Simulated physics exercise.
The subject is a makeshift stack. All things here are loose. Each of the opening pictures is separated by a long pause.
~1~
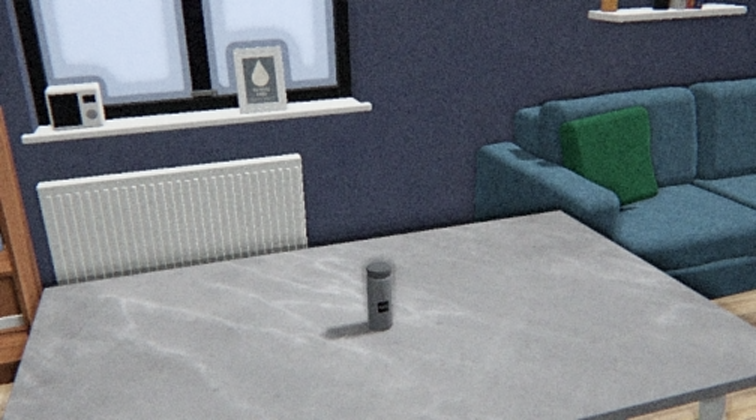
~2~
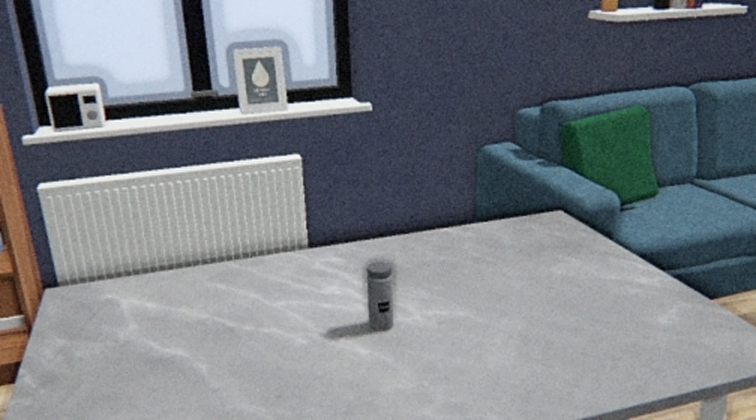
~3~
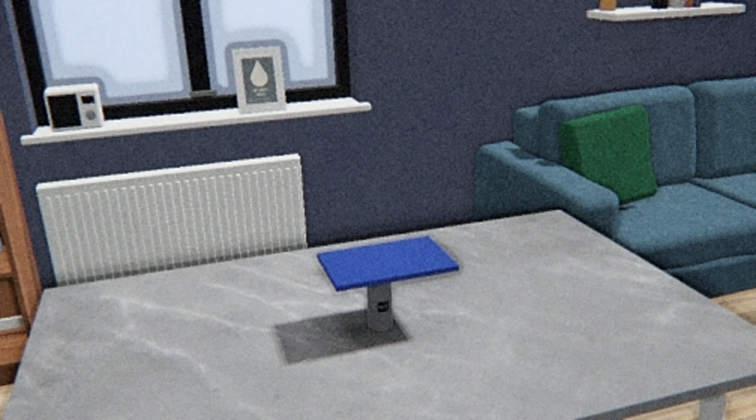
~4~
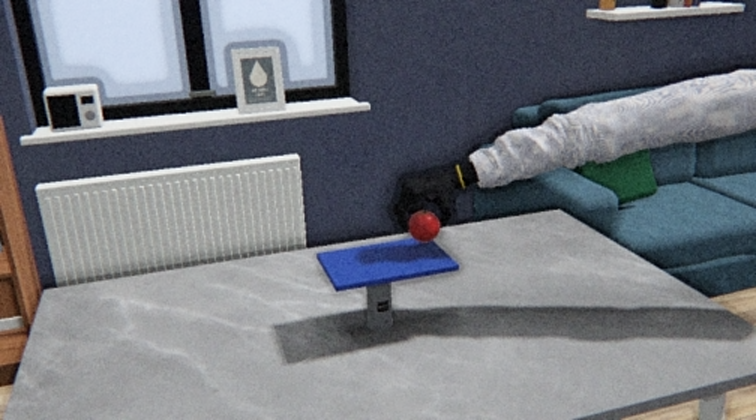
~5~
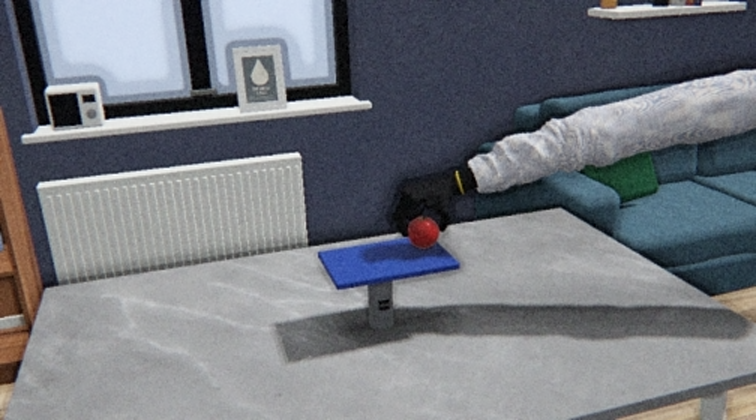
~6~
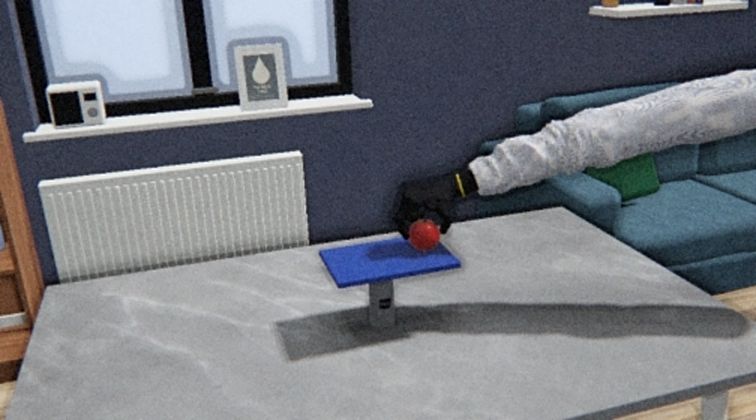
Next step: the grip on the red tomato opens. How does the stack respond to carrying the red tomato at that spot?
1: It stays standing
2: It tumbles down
Answer: 2.
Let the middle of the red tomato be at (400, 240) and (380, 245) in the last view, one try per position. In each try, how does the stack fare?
Topples, then stands firm.
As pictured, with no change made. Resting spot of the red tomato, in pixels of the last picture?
The object winds up at approximately (445, 297).
Then, 0.30 s after the last picture, red tomato now fallen; blue lid tipped 54° from how it was.
Then, 0.60 s after the last picture, blue lid on its side.
Then, 1.00 s after the last picture, blue lid now fallen.
By the end, fallen, red tomato and blue lid; grey shaker in place. Seen from the same camera at the end, red tomato near (445, 297). The stack gives way.
